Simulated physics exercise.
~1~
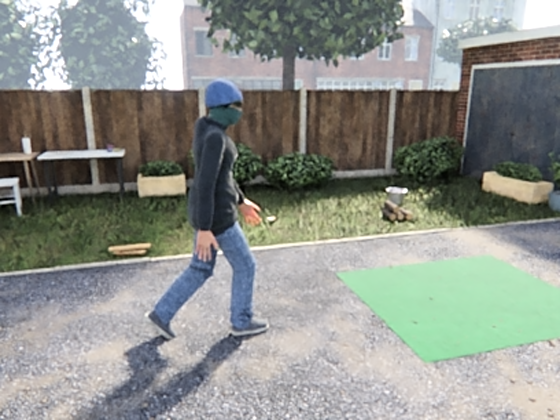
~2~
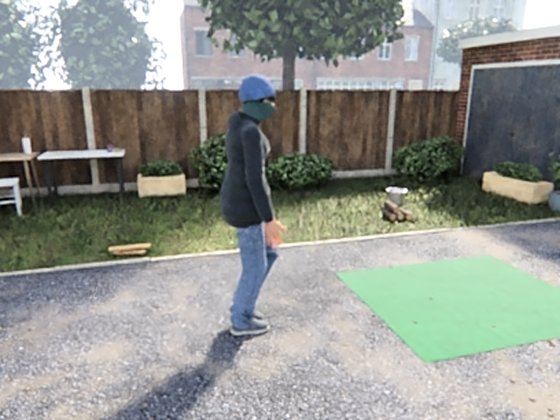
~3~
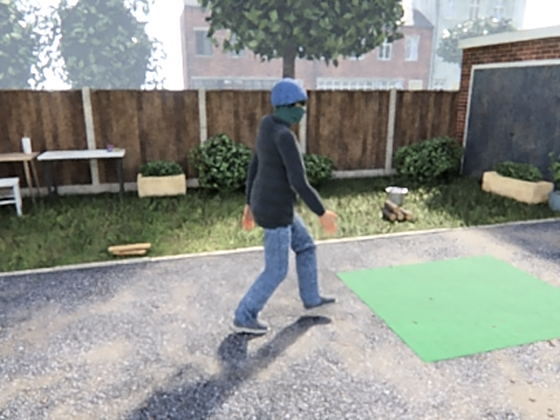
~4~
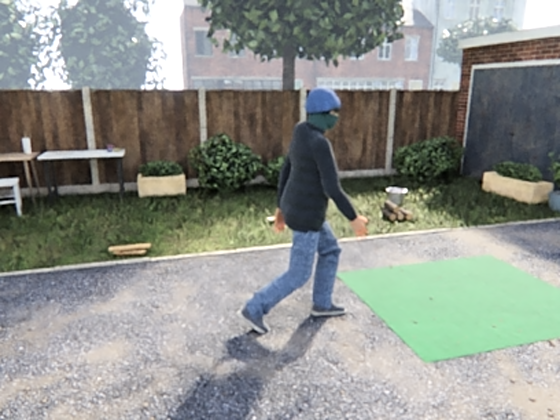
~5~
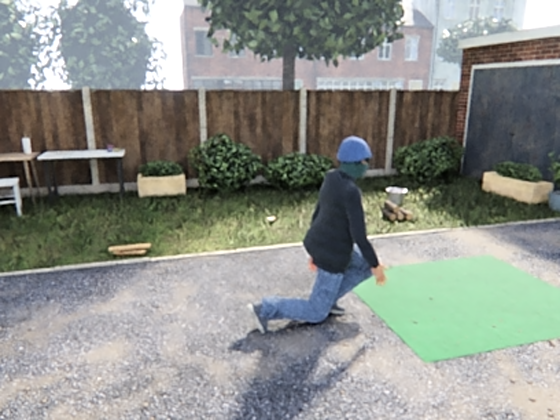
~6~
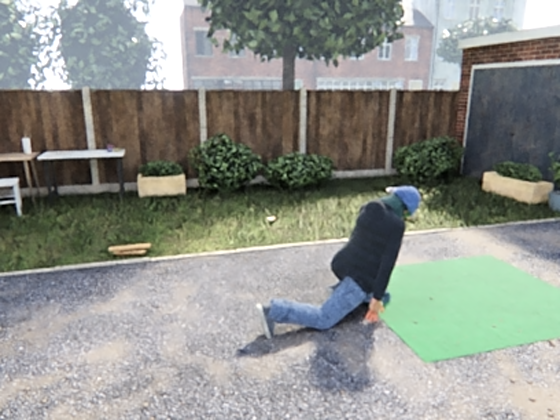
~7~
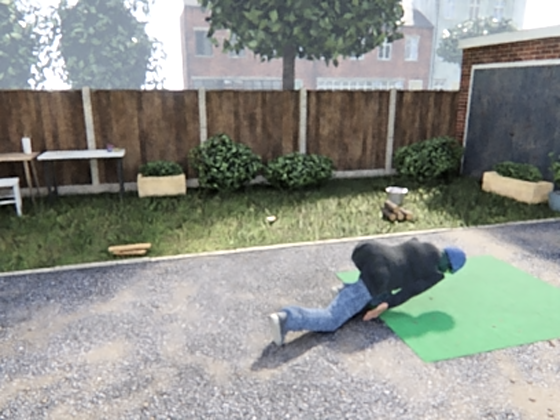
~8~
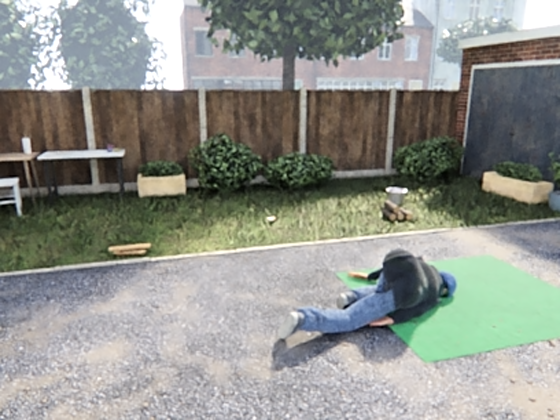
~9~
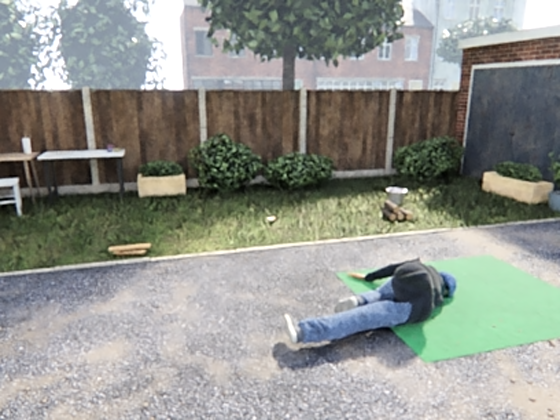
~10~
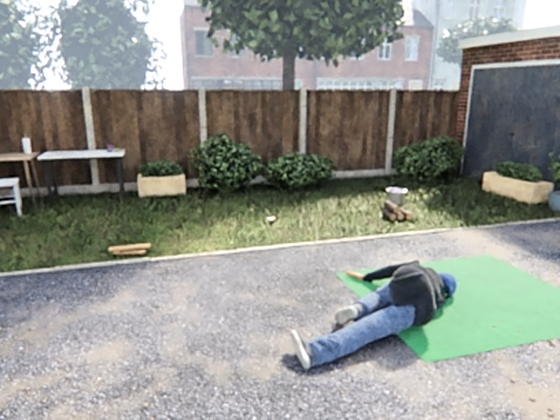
Fenced yard with gravel ground, a person in a blue cap walking right, dropping forward and ending lying partly on a green mat.
